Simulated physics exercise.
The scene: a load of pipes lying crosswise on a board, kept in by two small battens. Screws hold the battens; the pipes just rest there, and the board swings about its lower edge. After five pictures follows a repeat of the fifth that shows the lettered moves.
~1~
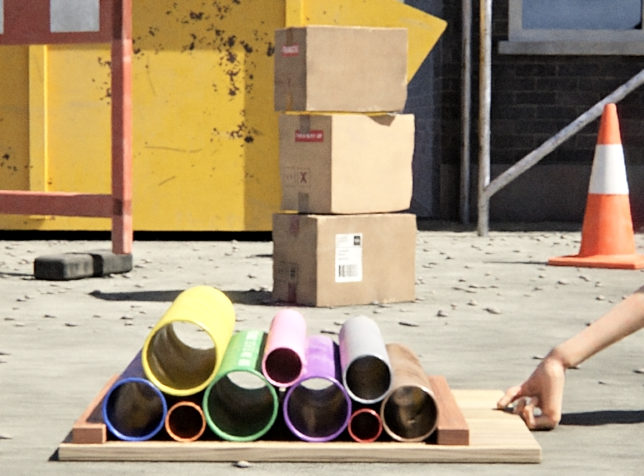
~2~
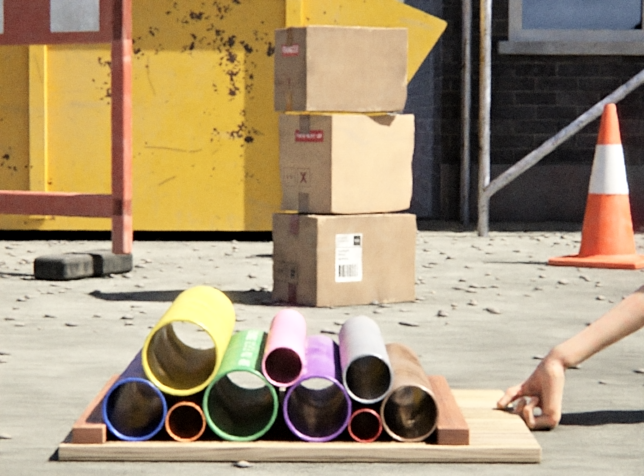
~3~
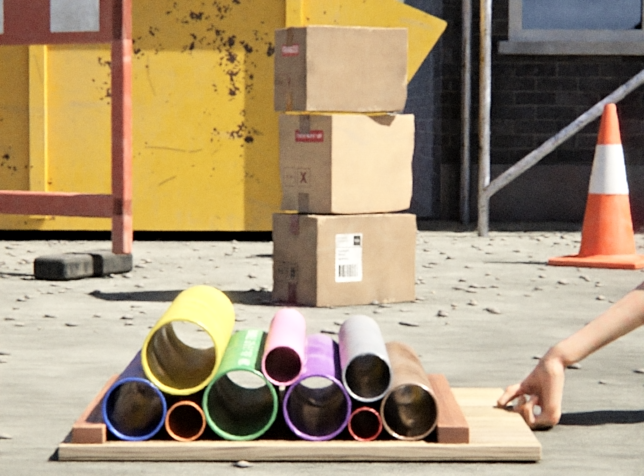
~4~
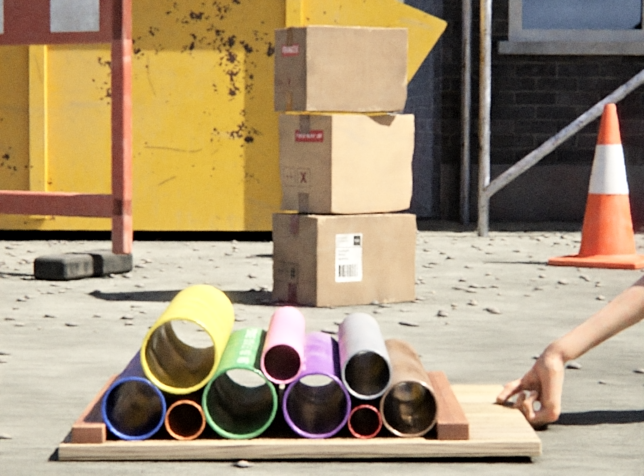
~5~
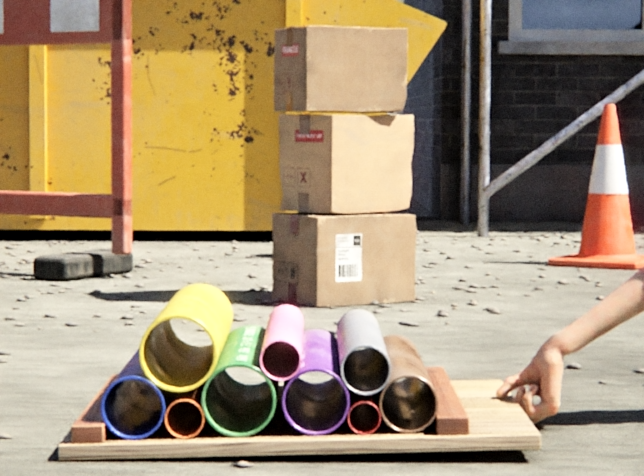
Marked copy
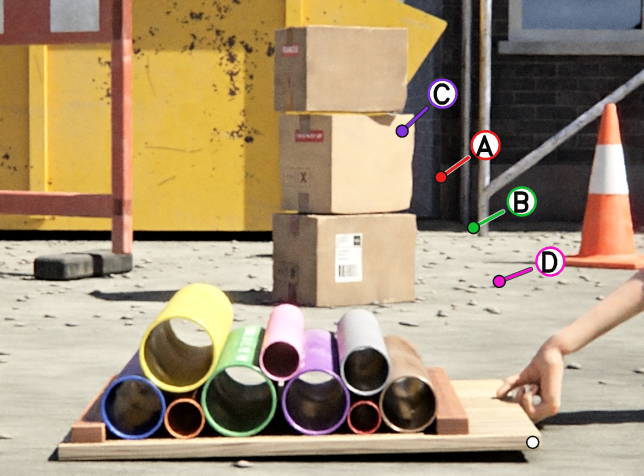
Hand at right slowly raising one end of a wooden board slightly, with colourful pipes lying between two small battens.
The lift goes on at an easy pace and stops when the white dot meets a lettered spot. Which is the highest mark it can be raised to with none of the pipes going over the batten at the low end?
No higher than A.
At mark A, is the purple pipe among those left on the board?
Yes, with A.
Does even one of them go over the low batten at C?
Yes.
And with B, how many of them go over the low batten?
With B, none.
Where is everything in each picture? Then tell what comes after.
Green pipe (240, 405); purple pipe (317, 409); red pipe (365, 426), in the first frame.
Red pipe (365, 426); brown pipe (410, 413), in the second frame.
Board (301, 413); red pipe (365, 424); brown pipe (410, 412); orange pipe (185, 422), in the third frame.
Board (301, 411); blue pipe (134, 409); orange pipe (185, 420), in the fourth frame.
Board (301, 408); blue pipe (133, 408); orange pipe (185, 419), in the fifth frame.
On the marked copy, A at (441, 177); B at (473, 228); C at (402, 131); D at (499, 281); the white dot at (533, 442).
With A. Early on, board at 20°.
Further on, board at 36°.
At the end, board at 36°, none over the low batten.
As for the rest, B none over the low batten; C three over the low batten (blue, yellow, pink); D none over the low batten.
